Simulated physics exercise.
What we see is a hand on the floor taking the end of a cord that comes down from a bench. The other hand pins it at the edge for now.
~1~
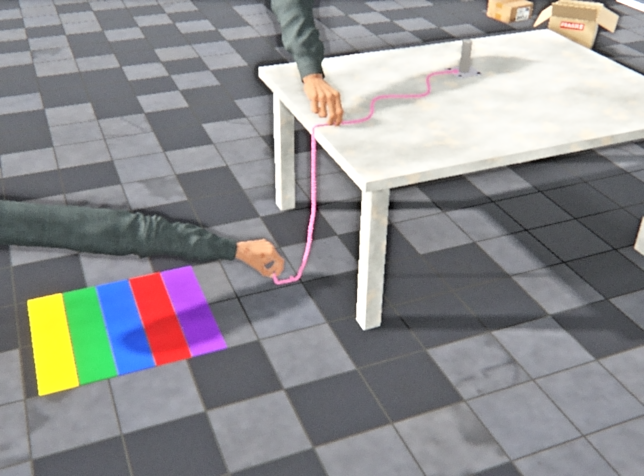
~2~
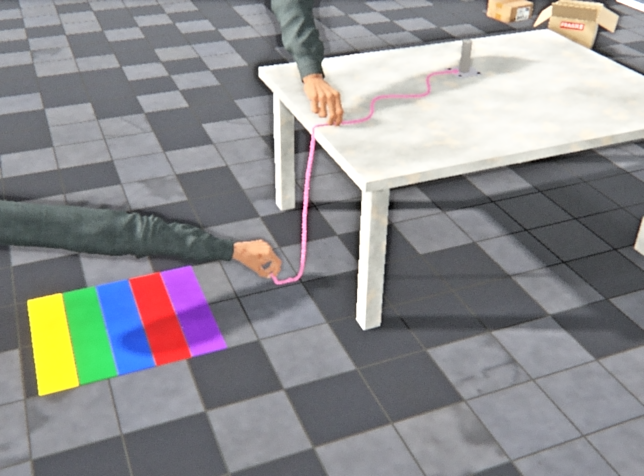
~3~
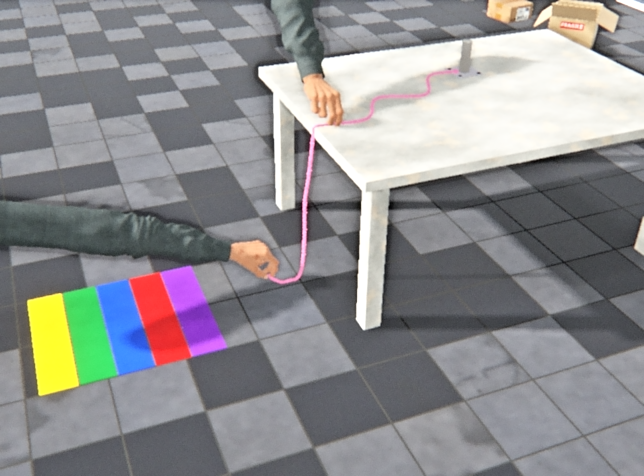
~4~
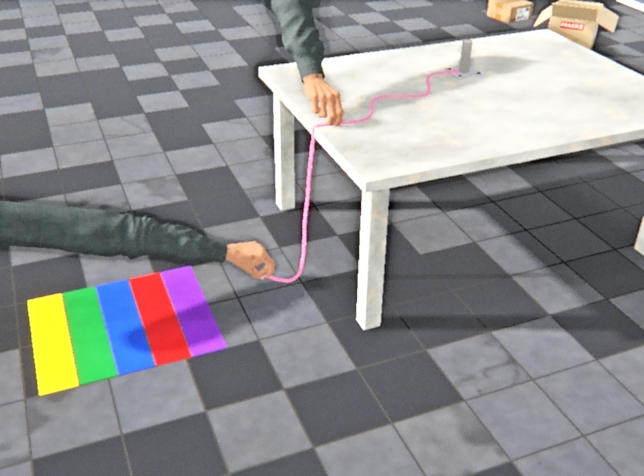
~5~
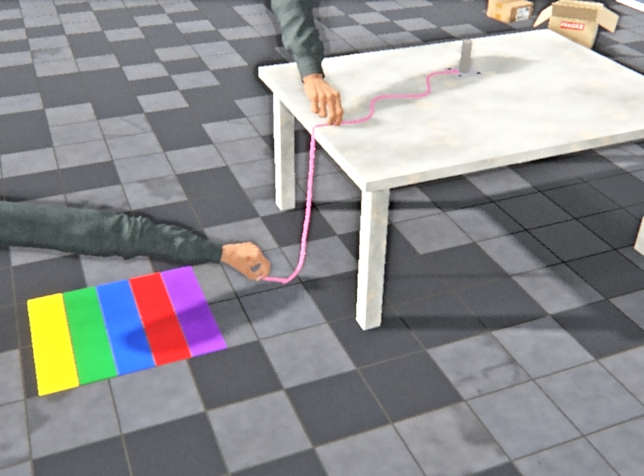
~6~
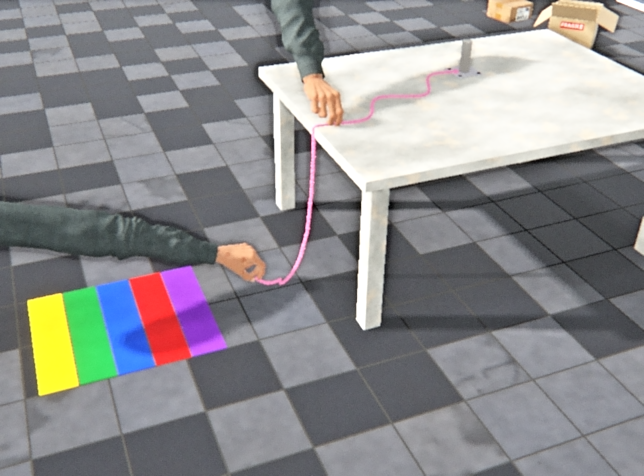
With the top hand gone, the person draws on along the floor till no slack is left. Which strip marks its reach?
It halts on the blue strip.
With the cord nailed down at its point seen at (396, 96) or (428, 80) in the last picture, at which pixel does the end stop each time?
About (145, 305) and (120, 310).
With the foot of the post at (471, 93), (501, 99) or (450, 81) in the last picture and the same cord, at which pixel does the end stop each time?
The places are (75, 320), (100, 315) and (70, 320).
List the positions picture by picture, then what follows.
End (274, 274); purple (203, 335); red (168, 344); blue (132, 353); green (95, 362); yellow (56, 371), in the first frame.
End (271, 274); cord through (430, 75) (409, 97) (372, 113) (315, 129) (306, 199) (303, 258), in the second frame.
End (269, 275), in the third frame.
End (265, 276); cord through (430, 75) (409, 97) (372, 113) (315, 129) (308, 199) (303, 259), in the fourth frame.
End (260, 277), in the fifth frame.
End (256, 278); cord through (430, 75) (409, 97) (372, 113) (315, 129) (311, 199) (300, 259), in the sixth frame.
Early on, end near (186, 294); over purple.
Midway, end near (140, 304); over red.
At the end of the slack, end near (113, 310); over blue. Over blue.
